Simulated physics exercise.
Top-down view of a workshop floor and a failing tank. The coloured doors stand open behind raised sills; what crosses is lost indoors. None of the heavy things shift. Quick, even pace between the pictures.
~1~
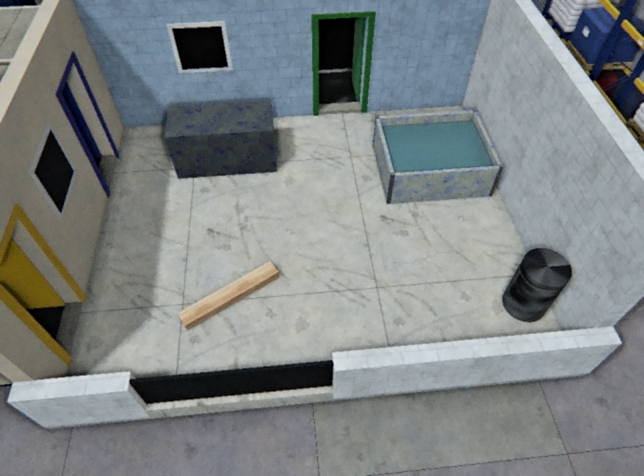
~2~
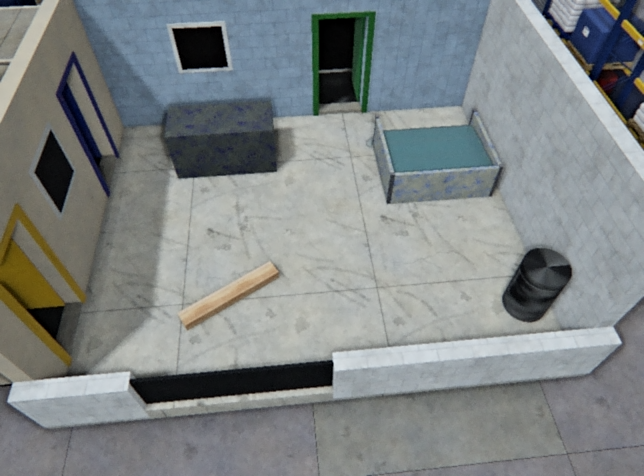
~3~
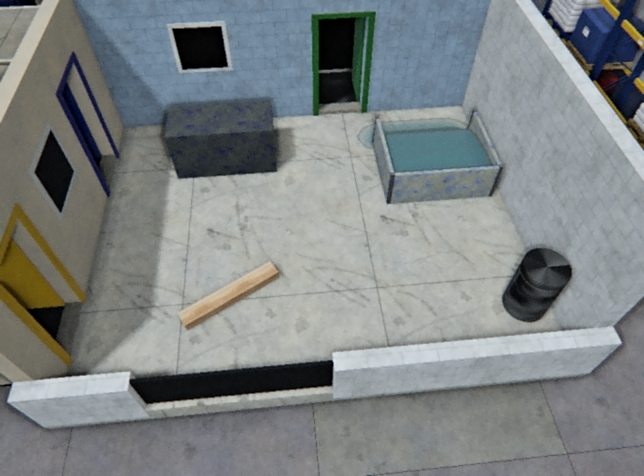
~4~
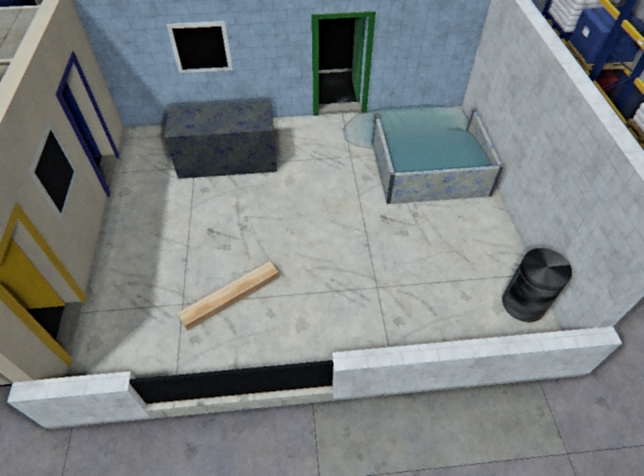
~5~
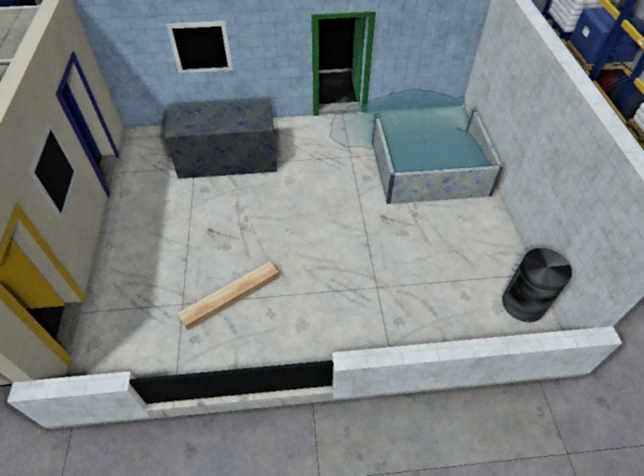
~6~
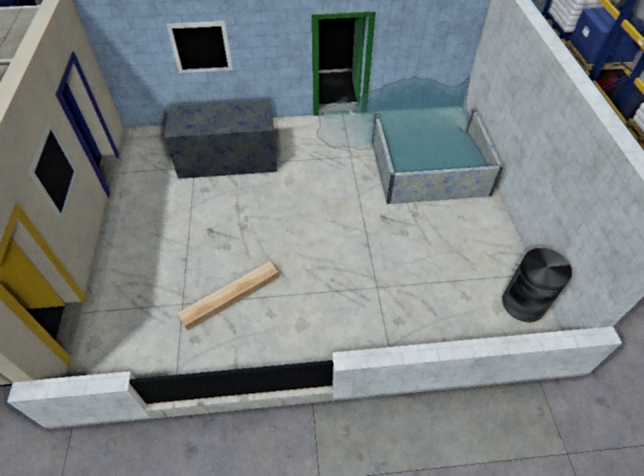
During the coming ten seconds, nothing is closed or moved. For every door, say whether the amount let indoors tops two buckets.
The blue door stays at two buckets or less; the yellow door stays at two buckets or less; the green door tops two buckets.
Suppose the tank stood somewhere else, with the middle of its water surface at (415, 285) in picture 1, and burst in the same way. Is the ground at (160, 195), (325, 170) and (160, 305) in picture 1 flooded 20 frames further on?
My reading is hit by the flood first, hit by the flood next and missed by the flood last.
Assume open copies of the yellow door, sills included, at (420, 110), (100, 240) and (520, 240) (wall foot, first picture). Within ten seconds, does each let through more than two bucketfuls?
The first clears the line, the next misses the line, the last misses the line.
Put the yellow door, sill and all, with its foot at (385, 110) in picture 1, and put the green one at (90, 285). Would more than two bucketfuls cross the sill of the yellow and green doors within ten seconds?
As it turns out, the yellow door spills past but the green door keeps clear.
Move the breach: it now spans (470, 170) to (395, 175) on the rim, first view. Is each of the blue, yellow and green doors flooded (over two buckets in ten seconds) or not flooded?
Well, the blue door stays beneath it, then the yellow door gets past it, and the green door stays beneath it.
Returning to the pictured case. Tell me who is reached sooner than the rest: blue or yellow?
The blue-painted one.
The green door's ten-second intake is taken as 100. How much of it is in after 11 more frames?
Roughly 65 per cent.
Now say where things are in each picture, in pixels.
In the first picture, the tank at (435, 144) is whole and still.
In the second picture, water pours out on the tank's far side and has run to (370, 146).
In the third picture, the front is at (364, 134), out from the gap on the tank's far side.
In the fourth picture, the front is at (353, 123), out from the gap on the tank's far side.
In the fifth picture, the front is at (340, 115), out from the gap on the tank's far side.
In the sixth picture, the front is at (323, 116), out from the gap on the tank's far side.
A moment on, water covers 10 % of the floor; the blue door not reached, the yellow door not reached, the green door under two buckets in.
Next, water covers 20 % of the floor; the blue door not reached, the yellow door not reached, the green door over two buckets in.
Then, water covers 40 % of the floor; the blue door wet at the sill, nothing in, the yellow door not reached, the green door over two buckets in.
Later, water covers 75 % of the floor; the blue door wet at the sill, nothing in, the yellow door wet at the sill, nothing in, the green door over two buckets in.
In the end, water covers 90 % of the floor; the blue door wet at the sill, nothing in, the yellow door under two buckets in, the green door over two buckets in.
